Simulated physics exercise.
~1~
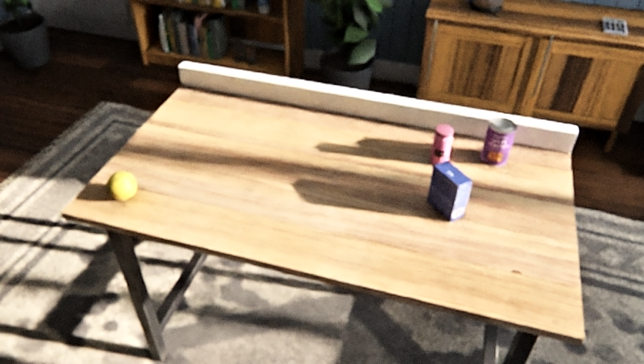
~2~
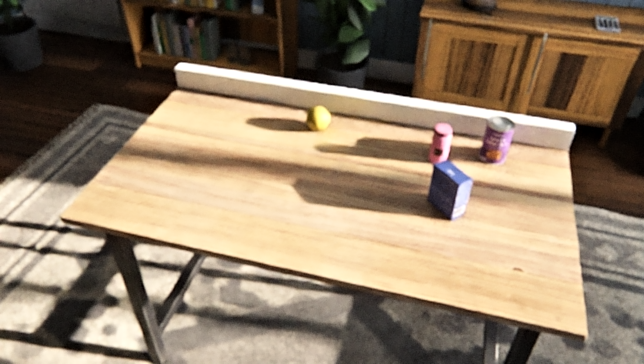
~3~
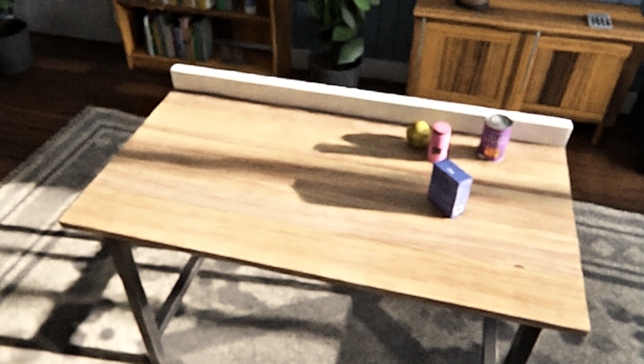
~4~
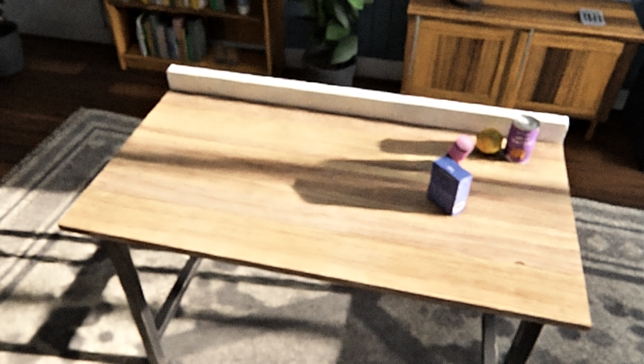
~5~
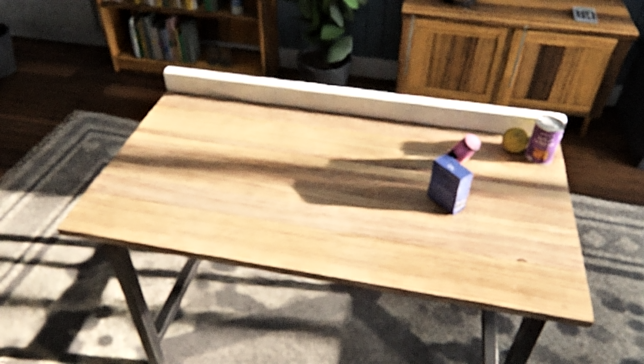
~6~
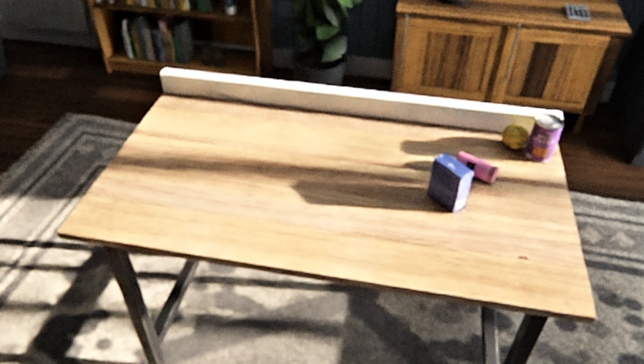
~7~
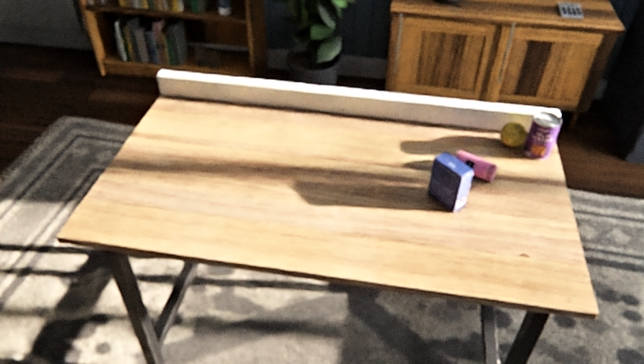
The footage shows a yellow ball rolling rightward across a wooden table with a raised far edge, reaching a pink shaker and a purple tin. The tin shifts right and stays upright, while the shaker tips onto its side by a blue packet, and the ball stops beside the tin.
